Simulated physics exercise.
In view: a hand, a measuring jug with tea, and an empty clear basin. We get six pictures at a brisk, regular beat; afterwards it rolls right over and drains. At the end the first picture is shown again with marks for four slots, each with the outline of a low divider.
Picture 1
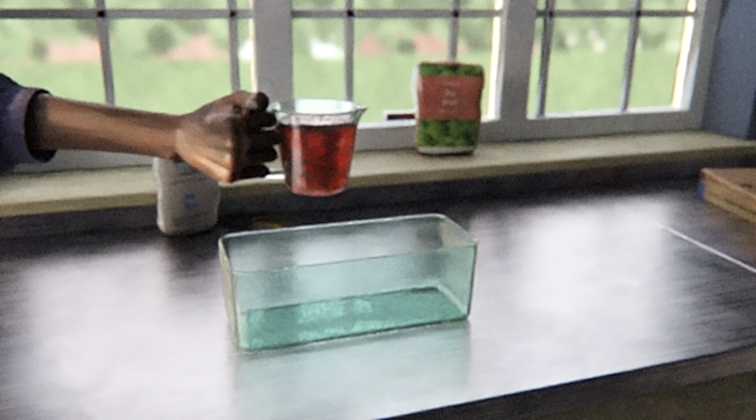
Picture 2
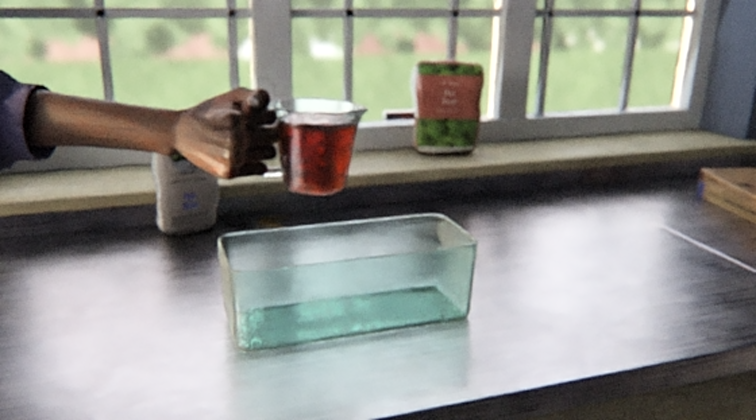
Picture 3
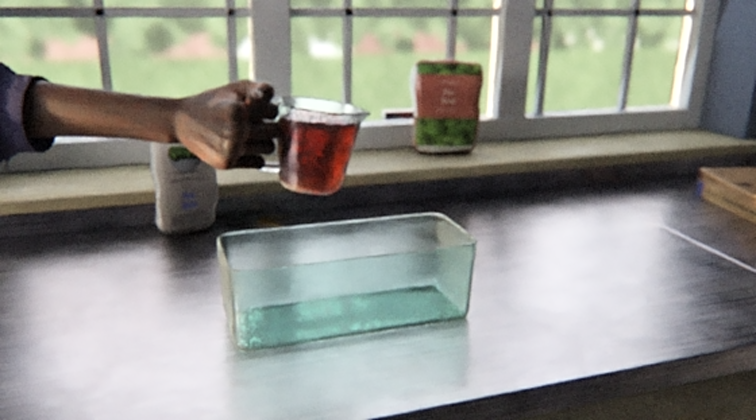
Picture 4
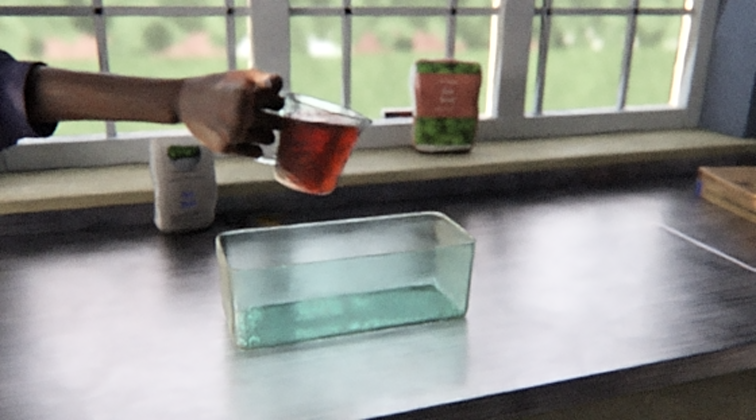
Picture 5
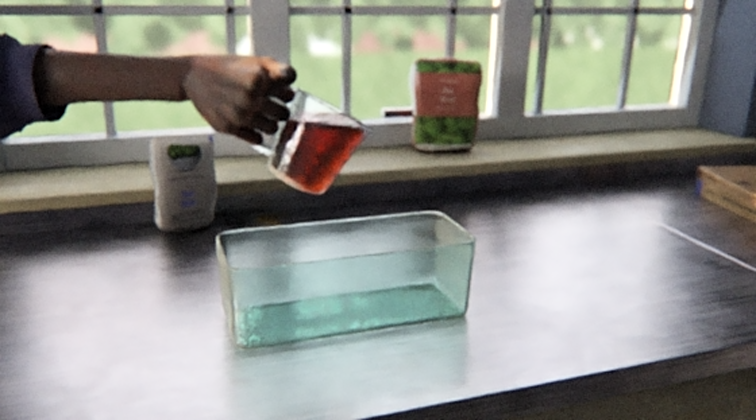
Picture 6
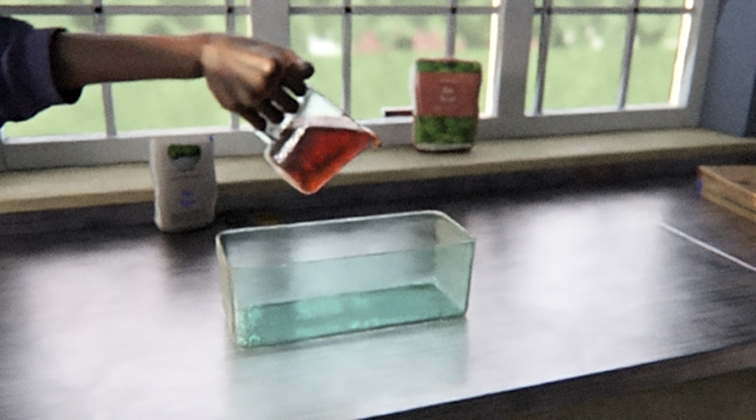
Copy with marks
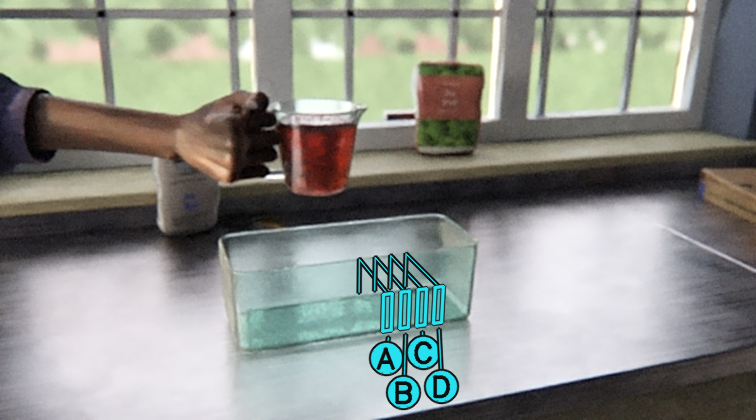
A measuring jug of reddish tea, held by a hand from the left, stayed upright above a clear basin on the counter, then tipped steadily to the right until the tea just crossed its lip.
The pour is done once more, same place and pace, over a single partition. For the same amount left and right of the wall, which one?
It is B.
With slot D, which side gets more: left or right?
The left one.
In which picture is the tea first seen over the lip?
Picture 6.
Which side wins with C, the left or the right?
More ends on the left.
On the marked copy, A at (388, 337); B at (405, 334); C at (422, 332); D at (439, 329).
If A is chosen, about 12 % ends left of the wall and 83 % right of it; 5 % is lost outside.
If B is chosen, about 48 % ends left of the wall and 47 % right of it; 5 % is lost outside.
If C is chosen, about 76 % ends left of the wall and 20 % right of it; 4 % is lost outside.
If D is chosen, about 90 % ends left of the wall and 6 % right of it; 4 % is lost outside.
